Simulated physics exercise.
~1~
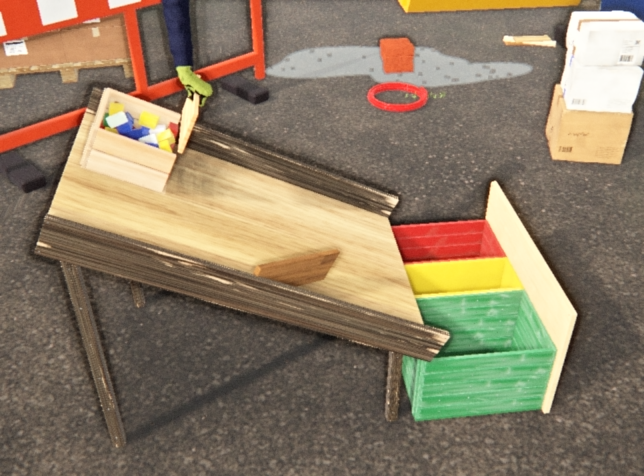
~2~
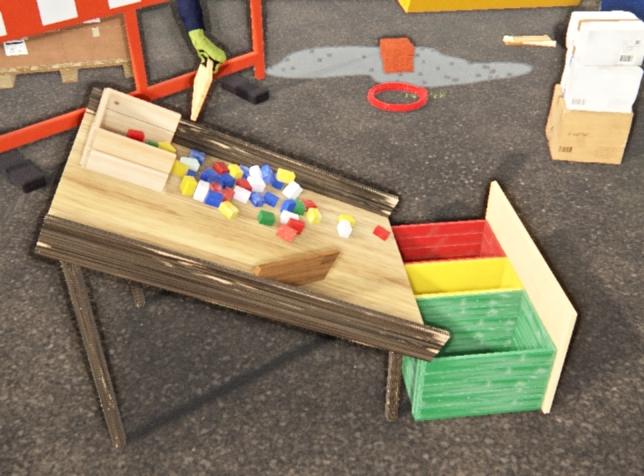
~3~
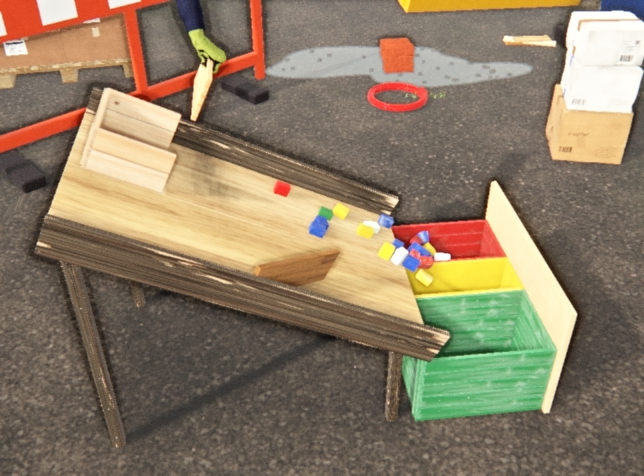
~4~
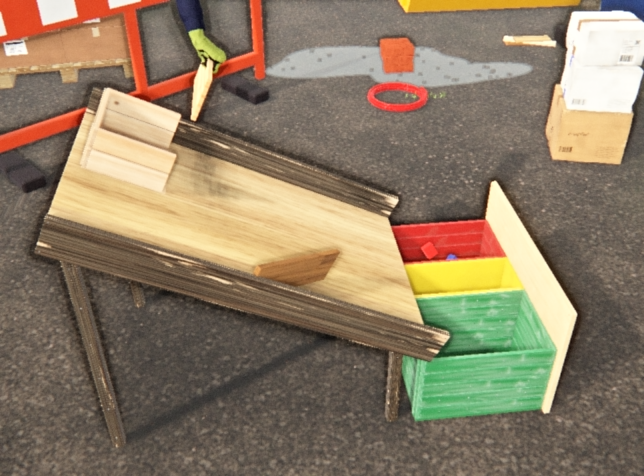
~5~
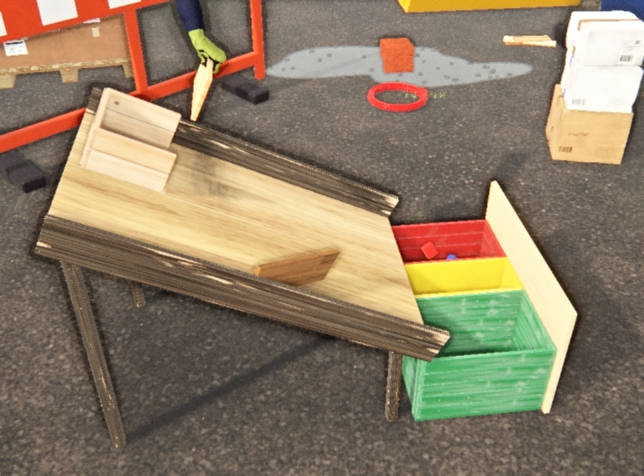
Toy bricks spilled from a wooden pen when a gloved hand lifted its gate, tumbled right down a sloping table past an angled board, and dropped off the end, leaving the slope empty and a few bricks showing in the red bin.
